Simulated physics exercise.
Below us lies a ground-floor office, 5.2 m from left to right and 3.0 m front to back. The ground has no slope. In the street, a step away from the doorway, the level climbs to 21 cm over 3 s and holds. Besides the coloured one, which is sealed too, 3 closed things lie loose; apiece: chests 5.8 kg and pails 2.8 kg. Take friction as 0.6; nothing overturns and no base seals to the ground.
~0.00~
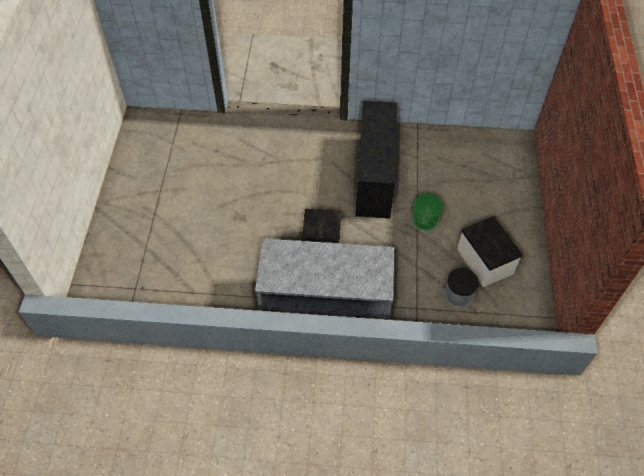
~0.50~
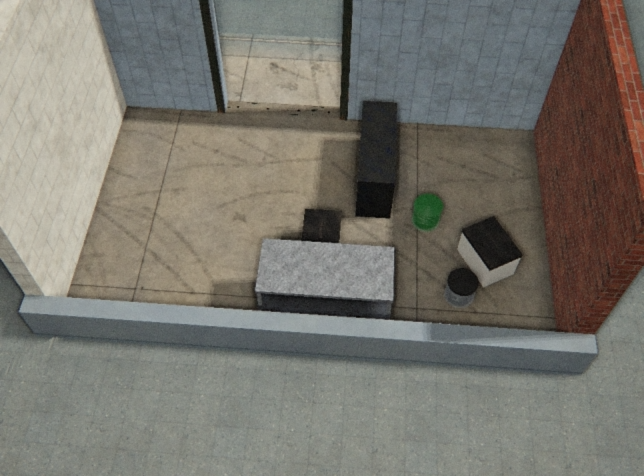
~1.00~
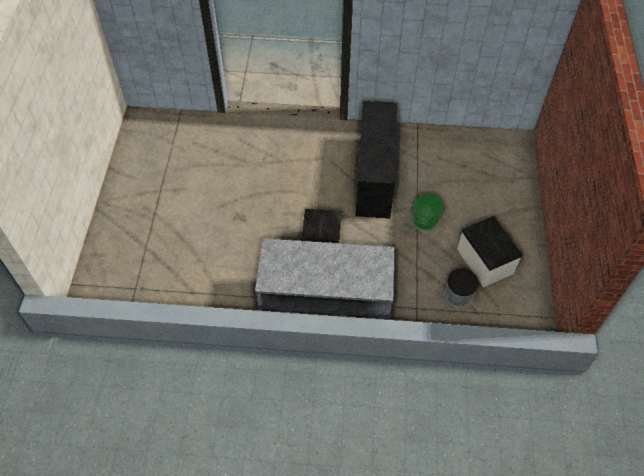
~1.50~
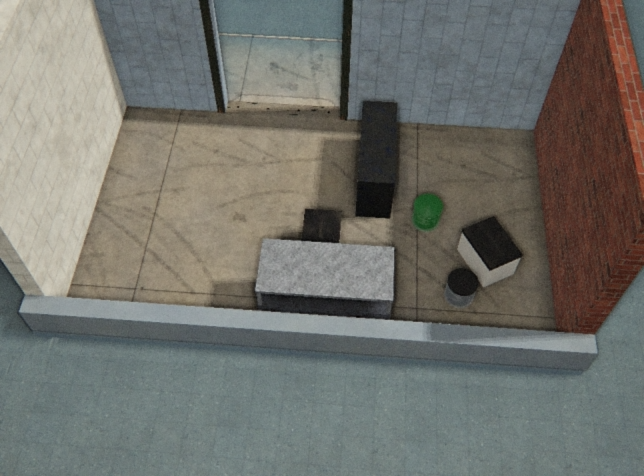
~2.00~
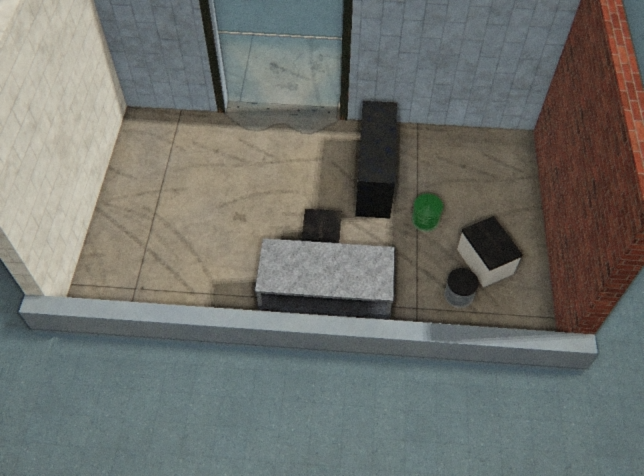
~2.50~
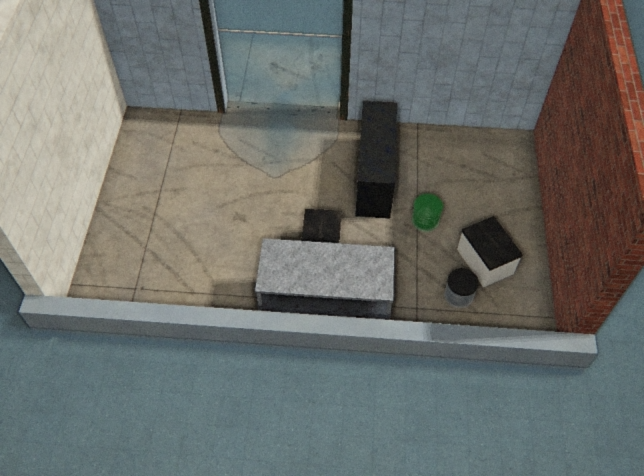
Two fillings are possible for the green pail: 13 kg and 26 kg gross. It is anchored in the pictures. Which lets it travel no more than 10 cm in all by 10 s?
Verdict: The lower weight is enough.
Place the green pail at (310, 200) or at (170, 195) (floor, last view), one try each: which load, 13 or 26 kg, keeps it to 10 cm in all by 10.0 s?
In turn: It takes the larger; the smaller is enough.
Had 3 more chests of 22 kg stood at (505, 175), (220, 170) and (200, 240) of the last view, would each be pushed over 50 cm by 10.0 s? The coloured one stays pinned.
In turn: Less, over, more.
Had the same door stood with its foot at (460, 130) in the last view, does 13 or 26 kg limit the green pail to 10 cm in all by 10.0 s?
Then only the higher weight holds it.
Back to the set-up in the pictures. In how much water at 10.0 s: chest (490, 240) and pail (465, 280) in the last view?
About 6 and 8 cm.
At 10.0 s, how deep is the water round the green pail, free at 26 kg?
Roughly 3 cm.
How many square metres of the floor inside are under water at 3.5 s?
About 4.0 m2.
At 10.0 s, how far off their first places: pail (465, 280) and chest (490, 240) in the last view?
In that order: 30 cm, 150 cm.
After 3.5 s the green pail would be 0 cm from its start with 13 kg and 0 cm from its start with 26 kg; 0 cm of water round it then.
After 4.5 s the green pail would be 0 cm from its start with 13 kg and 0 cm from its start with 26 kg; 0 cm of water round it then.
After 7.0 s the green pail would be 0 cm from its start with 13 kg and 0 cm from its start with 26 kg; 2 cm of water round it then.
After 10.0 s the green pail would be 0 cm from its start with 13 kg and 0 cm from its start with 26 kg; 3 cm of water round it then.
